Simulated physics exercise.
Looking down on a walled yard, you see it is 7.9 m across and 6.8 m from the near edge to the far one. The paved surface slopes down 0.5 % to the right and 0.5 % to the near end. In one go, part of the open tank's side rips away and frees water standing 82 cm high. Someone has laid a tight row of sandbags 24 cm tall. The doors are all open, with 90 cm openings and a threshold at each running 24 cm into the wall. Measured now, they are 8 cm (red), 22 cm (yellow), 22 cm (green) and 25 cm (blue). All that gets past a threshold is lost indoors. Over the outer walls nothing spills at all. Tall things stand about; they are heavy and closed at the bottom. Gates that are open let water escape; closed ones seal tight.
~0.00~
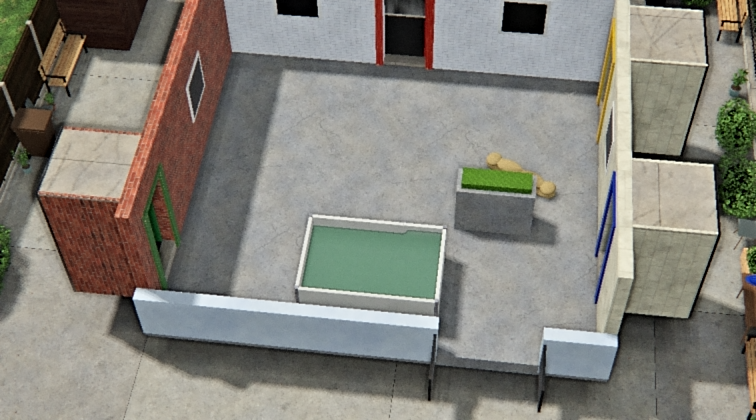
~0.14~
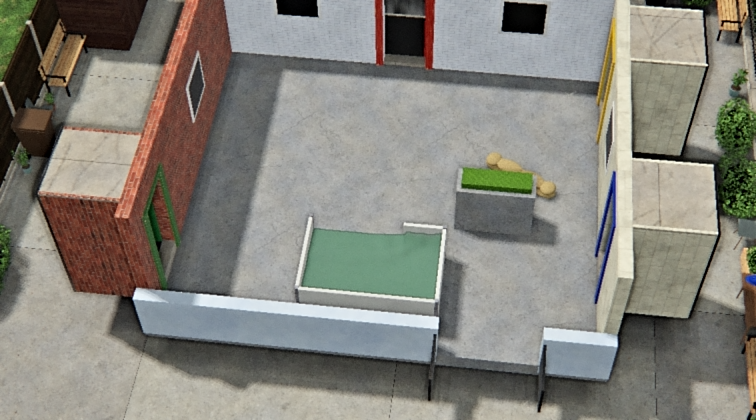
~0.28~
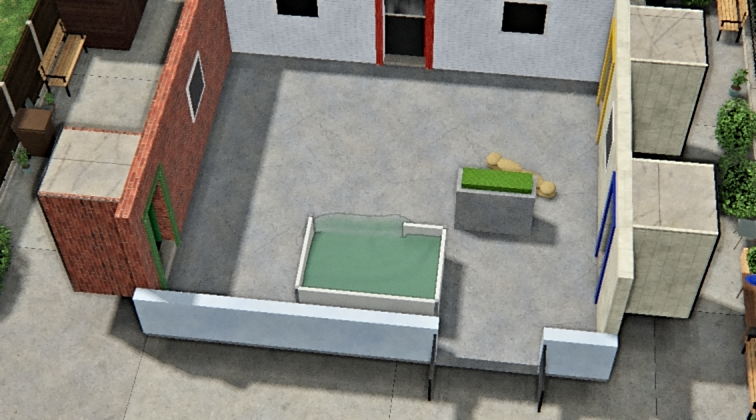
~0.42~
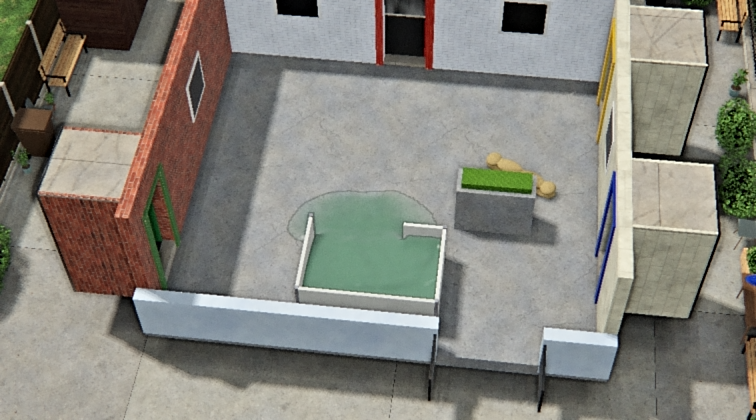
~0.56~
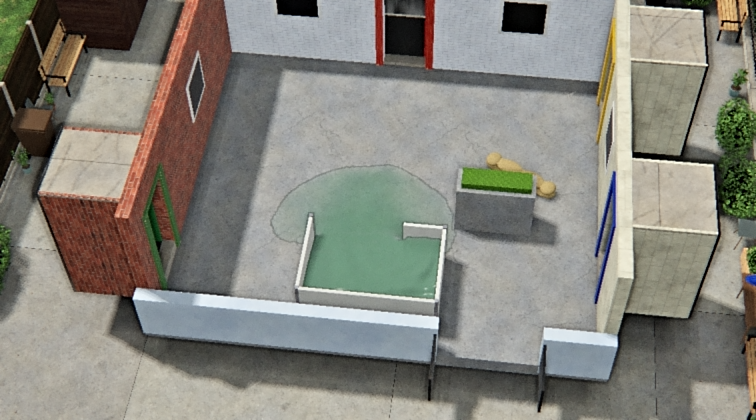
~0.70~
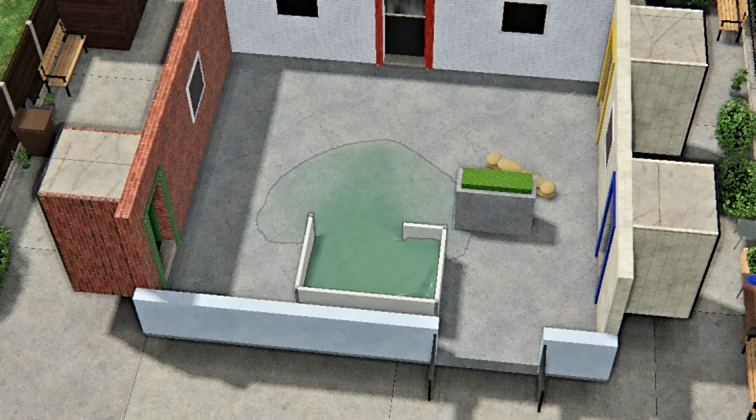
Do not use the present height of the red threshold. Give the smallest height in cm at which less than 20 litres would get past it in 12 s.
Close to 23 cm is just enough.
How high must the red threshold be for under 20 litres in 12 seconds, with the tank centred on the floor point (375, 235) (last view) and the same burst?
In this case, 29 cm or so.
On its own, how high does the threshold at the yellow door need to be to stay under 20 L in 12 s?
For yellow: Close to 10.5 cm.
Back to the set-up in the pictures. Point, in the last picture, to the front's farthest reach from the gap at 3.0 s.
The farthest wet point sits near (592, 86).
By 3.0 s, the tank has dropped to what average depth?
About 21 cm.
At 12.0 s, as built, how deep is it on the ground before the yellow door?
Lab note: Depth approx. 8.5 cm.
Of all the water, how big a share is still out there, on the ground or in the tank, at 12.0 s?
Something near 88 out of a hundred parts.
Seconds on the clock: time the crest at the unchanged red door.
Crest at t of about 2.6 s.
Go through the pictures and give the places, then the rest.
The first picture shows the open tank at (372, 260) is whole and still, 82 cm deep; the red door at (405, 31) is dry.
In the second picture, water pours out on the far side and has run 0.3 m, to a hidden place; about 7 cm deep outside, 82 cm at the back.
In the third picture, water pours out on the far side and has run 0.8 m, to (380, 219); about 13 cm deep outside, 78 cm at the back.
In the fourth picture, the front is at (380, 194), 1.4 m from the gap on the far side; 3.0 m2 of floor is wet, 71 cm left at the back.
In the fifth picture, the front is at (382, 168), 2.0 m from the gap on the far side; 5.2 m2 of floor is wet, 71 cm left at the back.
In the sixth picture, the gap is on the far side, the front 2.7 m out at (380, 143); the back of the open tank holds 63 cm; 2.2 m in a straight line remain to the red door at (405, 31).
After 1.4 s water covers 40 % of the floor, deepest (34 cm) near (341, 243); 3 cm at the red door, 4 litres in over its 8 cm threshold.
After 3.0 s water covers 55 % of the floor, deepest (37 cm) near (255, 64); 21 cm at the red door, 167 litres in over its 8 cm threshold.
After 12.0 s water covers 95 % of the floor, deepest (12 cm) near (588, 358); 2 cm at the red door, 241 litres in over its 8 cm threshold.
At the red door as built, the water arrived by 1.3 s and peaked near 23 cm at 2.6 s.
With a threshold of 19.5 cm, 48 litres would have come in within the 12 s; with 26.5 cm, 6 litres. So under 20 litres takes about 23 cm.
